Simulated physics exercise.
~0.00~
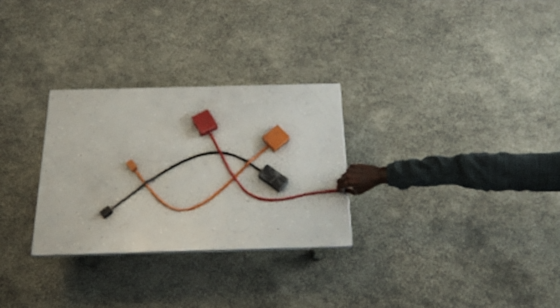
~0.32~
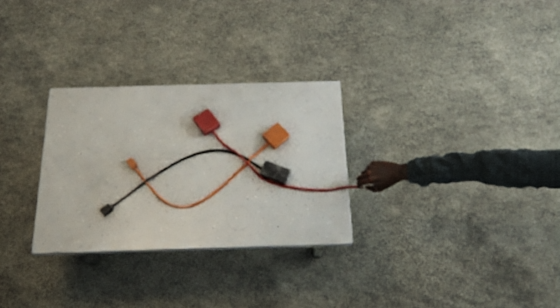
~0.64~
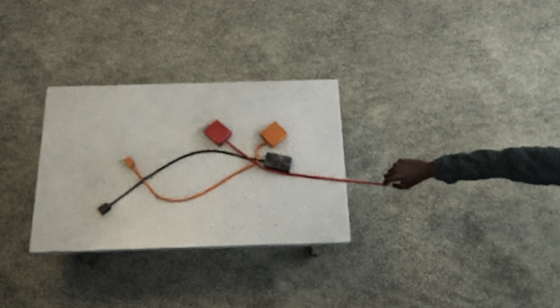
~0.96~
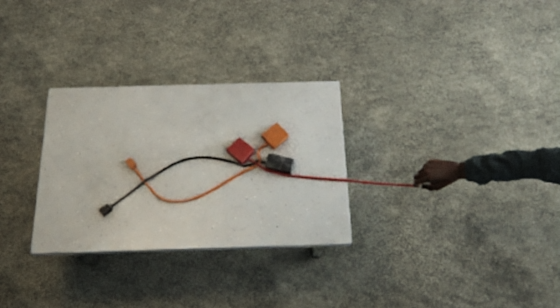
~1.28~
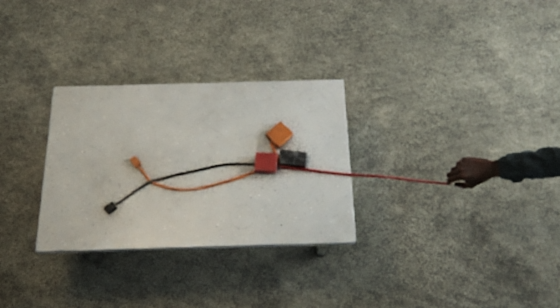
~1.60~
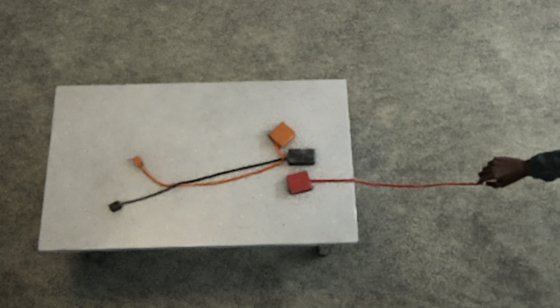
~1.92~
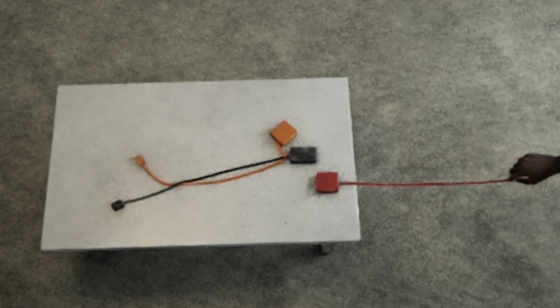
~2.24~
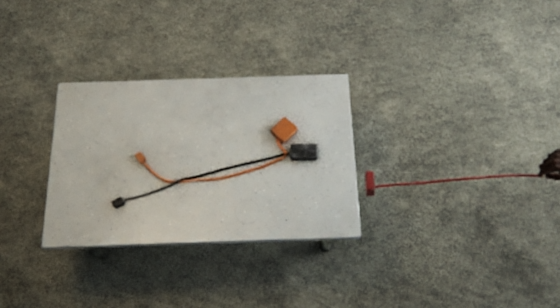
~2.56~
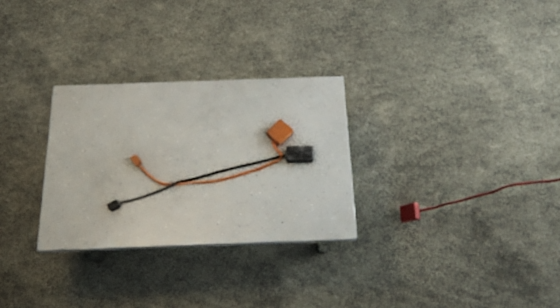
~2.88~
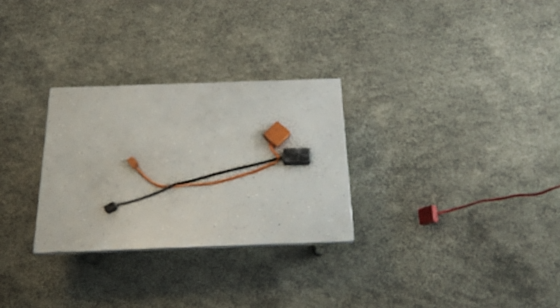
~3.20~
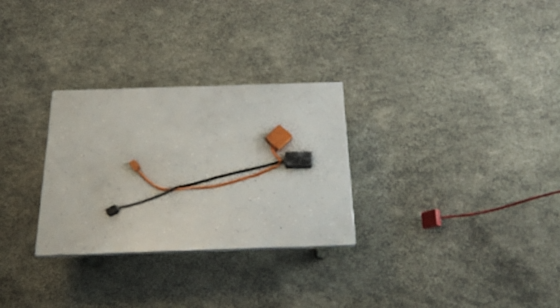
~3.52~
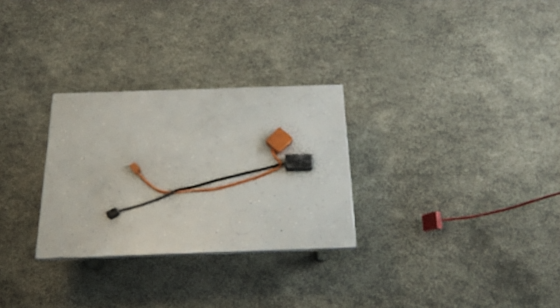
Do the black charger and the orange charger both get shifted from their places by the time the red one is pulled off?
No, only the black charger gets shifted, moving a little to the right and upward. The orange charger keeps its place.
On a pale sideboard standing on grey carpet, red, black and orange cables cross one another, each with a blocky charger at its end. A hand at the right grips the red lead and pulls it steadily to the right. The red charger slides across the top toward the black one, which shifts a little to the right and upward as the black and orange cables are drawn straighter. The red charger then slips past, tips over the right edge and drops. It ends up on the carpet, while the black and orange chargers remain on top.
